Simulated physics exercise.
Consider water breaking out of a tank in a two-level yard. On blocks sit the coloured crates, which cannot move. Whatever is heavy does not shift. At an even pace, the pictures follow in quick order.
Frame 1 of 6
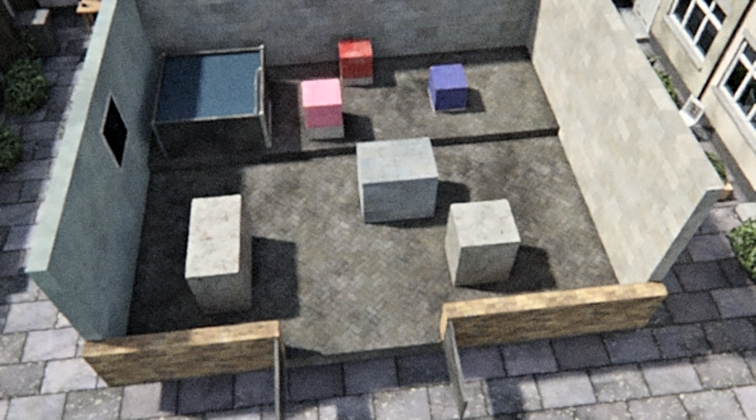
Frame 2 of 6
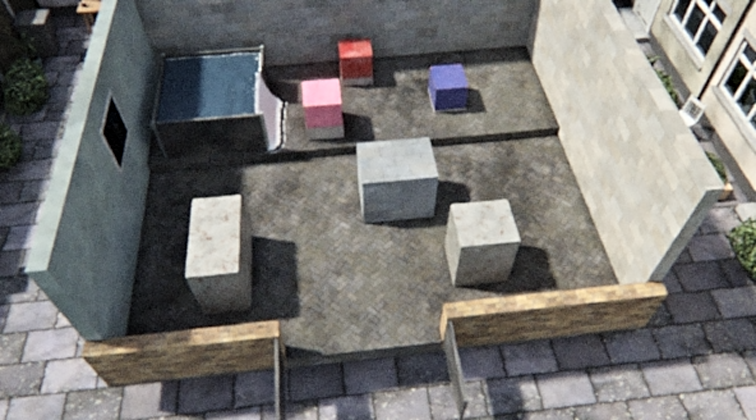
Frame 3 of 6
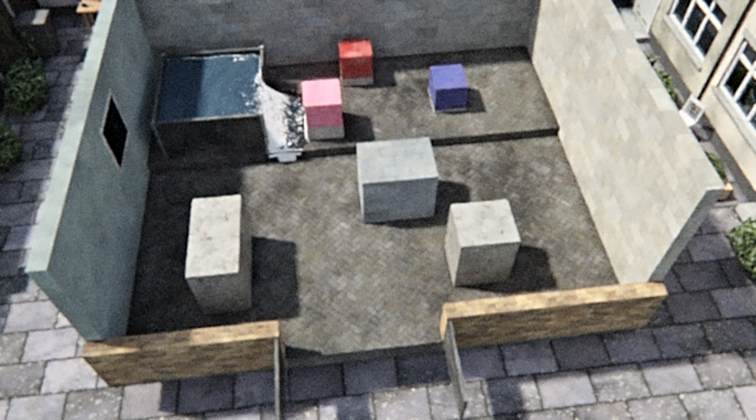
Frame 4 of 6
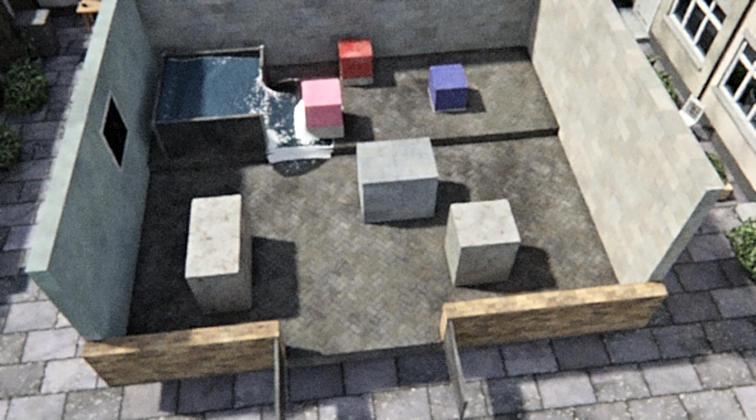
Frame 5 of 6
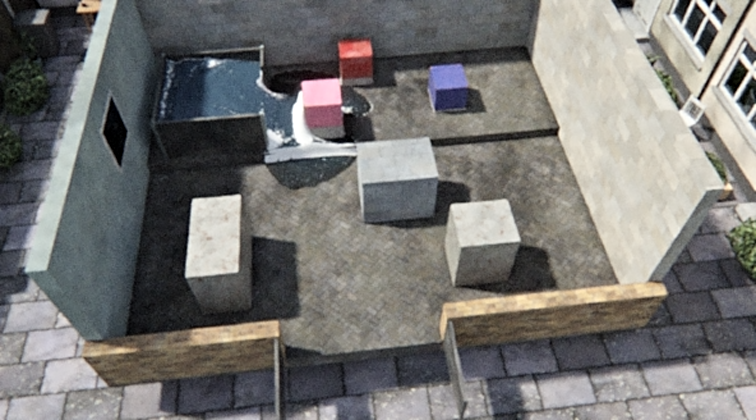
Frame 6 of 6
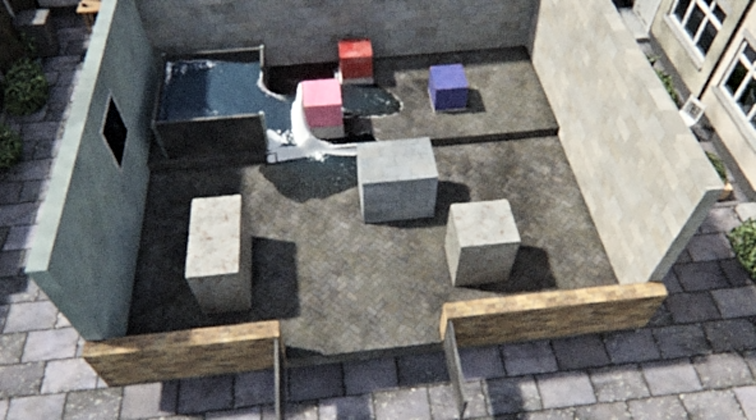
In a walled two-level yard, water pouring from a tank's right side, spreading around the pink crate and onto the lower paving.
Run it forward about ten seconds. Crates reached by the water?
Red crate reached, blue crate reached, pink crate reached.
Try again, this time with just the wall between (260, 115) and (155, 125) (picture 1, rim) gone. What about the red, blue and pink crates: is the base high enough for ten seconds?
Going crate by crate, the red one stays out of reach, then the blue one stays out of reach, then the pink one stays out of reach.
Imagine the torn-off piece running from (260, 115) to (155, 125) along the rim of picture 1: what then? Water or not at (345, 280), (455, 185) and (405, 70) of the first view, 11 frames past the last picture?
In the order given, the spots are swamped, not soaked and not soaked.
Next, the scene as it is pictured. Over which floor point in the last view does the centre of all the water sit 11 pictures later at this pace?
Near (290, 128).
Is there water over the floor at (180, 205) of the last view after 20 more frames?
That spot: Waterless.
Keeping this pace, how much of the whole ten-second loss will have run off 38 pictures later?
It works out at roughly 70 per cent.
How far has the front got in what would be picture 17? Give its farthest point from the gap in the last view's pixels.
Look around (520, 48).
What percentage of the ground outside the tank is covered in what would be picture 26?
Roughly 65 percent, I'd say.
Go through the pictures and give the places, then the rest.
Still water in the tank at (211, 87), in the first picture.
Water pours out at (265, 113) and has run to (271, 151), in the second picture.
The front is at a hidden place, out from the gap at (265, 114), in the third picture.
The front is at a hidden place, out from the gap at (265, 115), in the fourth picture.
The front is at (366, 105), out from the gap at (265, 115), in the fifth picture.
The front is at (396, 103), out from the gap at (265, 115), in the sixth picture.
A moment on, water covers 25 % of the floor; the red crate water round its plinth, the blue crate water round its plinth, the pink crate water round its plinth.
Next, water covers 50 % of the floor; the red crate water round its plinth, the blue crate water round its plinth, the pink crate water round its plinth.
Then, water covers 65 % of the floor; the red crate water round its plinth, the blue crate water round its plinth, the pink crate water round its plinth.
Later, water covers 90 % of the floor; the red crate water round its plinth, the blue crate water round its plinth, the pink crate water round its plinth.
In the end, water covers 90 % of the floor; the red crate was topped, the blue crate was topped, the pink crate was topped.
